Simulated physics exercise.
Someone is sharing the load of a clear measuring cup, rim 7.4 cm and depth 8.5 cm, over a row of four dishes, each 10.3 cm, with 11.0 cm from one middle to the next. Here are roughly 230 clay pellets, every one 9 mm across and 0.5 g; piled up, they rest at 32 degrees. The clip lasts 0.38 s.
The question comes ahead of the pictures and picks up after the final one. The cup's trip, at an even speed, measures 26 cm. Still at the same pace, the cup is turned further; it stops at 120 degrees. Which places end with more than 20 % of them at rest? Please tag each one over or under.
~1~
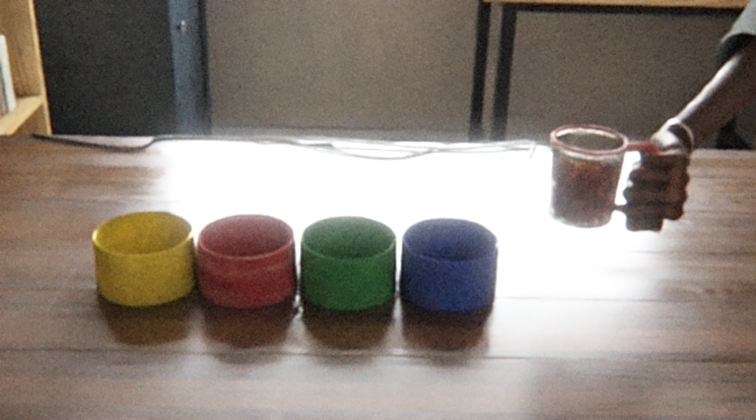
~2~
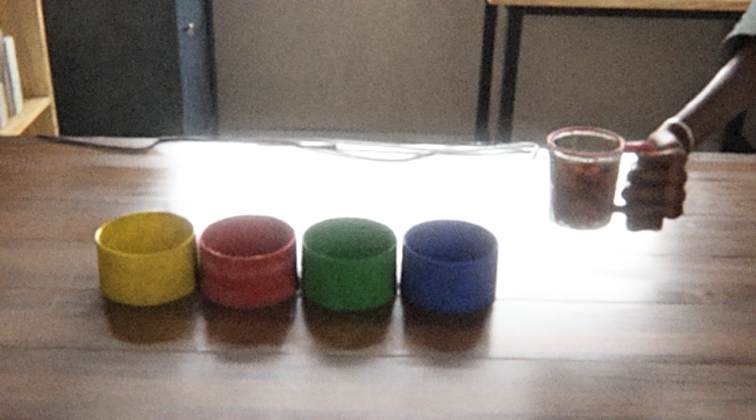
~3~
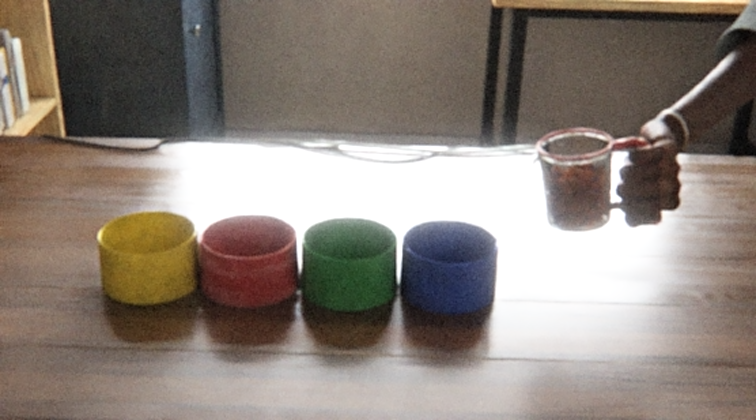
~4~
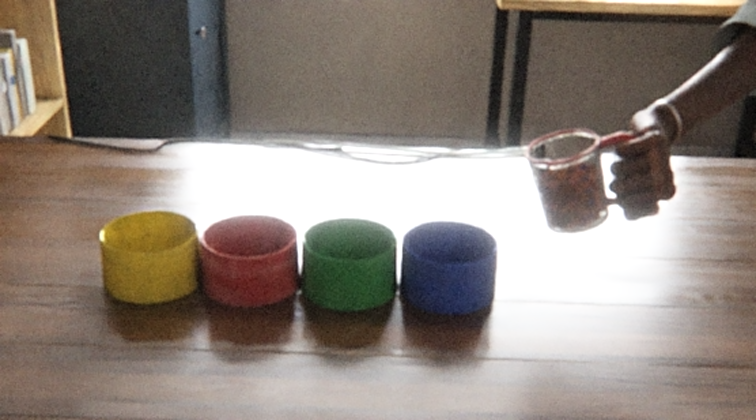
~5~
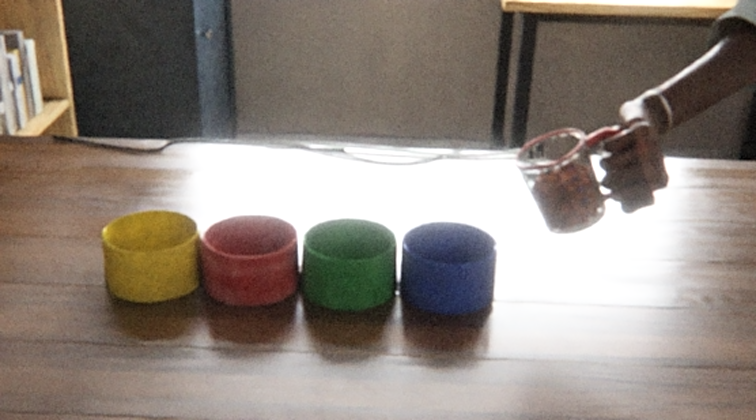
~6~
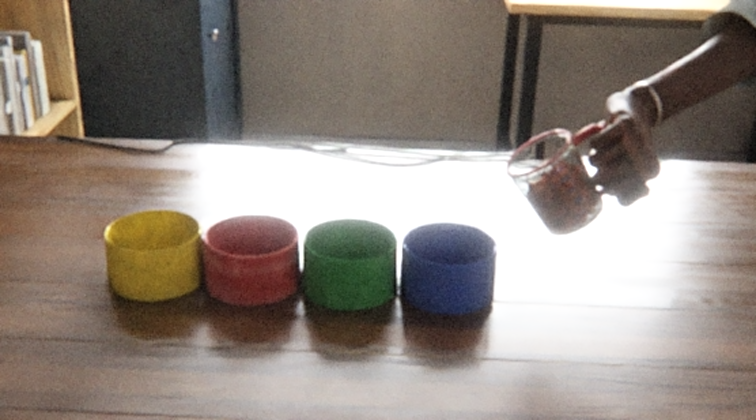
Red - under; blue - over; green - under; yellow - under; counter - under.
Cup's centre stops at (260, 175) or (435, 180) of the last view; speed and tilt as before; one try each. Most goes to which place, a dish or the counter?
Blue, then blue.
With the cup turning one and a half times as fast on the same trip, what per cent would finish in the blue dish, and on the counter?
Result: Blue dish 100, counter 0.
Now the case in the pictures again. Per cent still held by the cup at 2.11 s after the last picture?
Around 0 per cent of the load.
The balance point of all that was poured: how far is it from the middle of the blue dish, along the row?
About 1 cm, toward lower x.
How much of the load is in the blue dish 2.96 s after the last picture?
Around 100 in a hundred by then.
Then, 1.27 s after the last picture, tilt 120 degrees; cup holds 0 %, blue 100 %.
Then, 2.11 s after the last picture, tilt 120 degrees; cup holds 0 %, blue 100 %.
Then, 2.96 s after the last picture, tilt 120 degrees; cup holds 0 %, blue 100 %.
In the end, red 0 %, blue 100 %, green 0 %, yellow 0 %, counter 0 %.
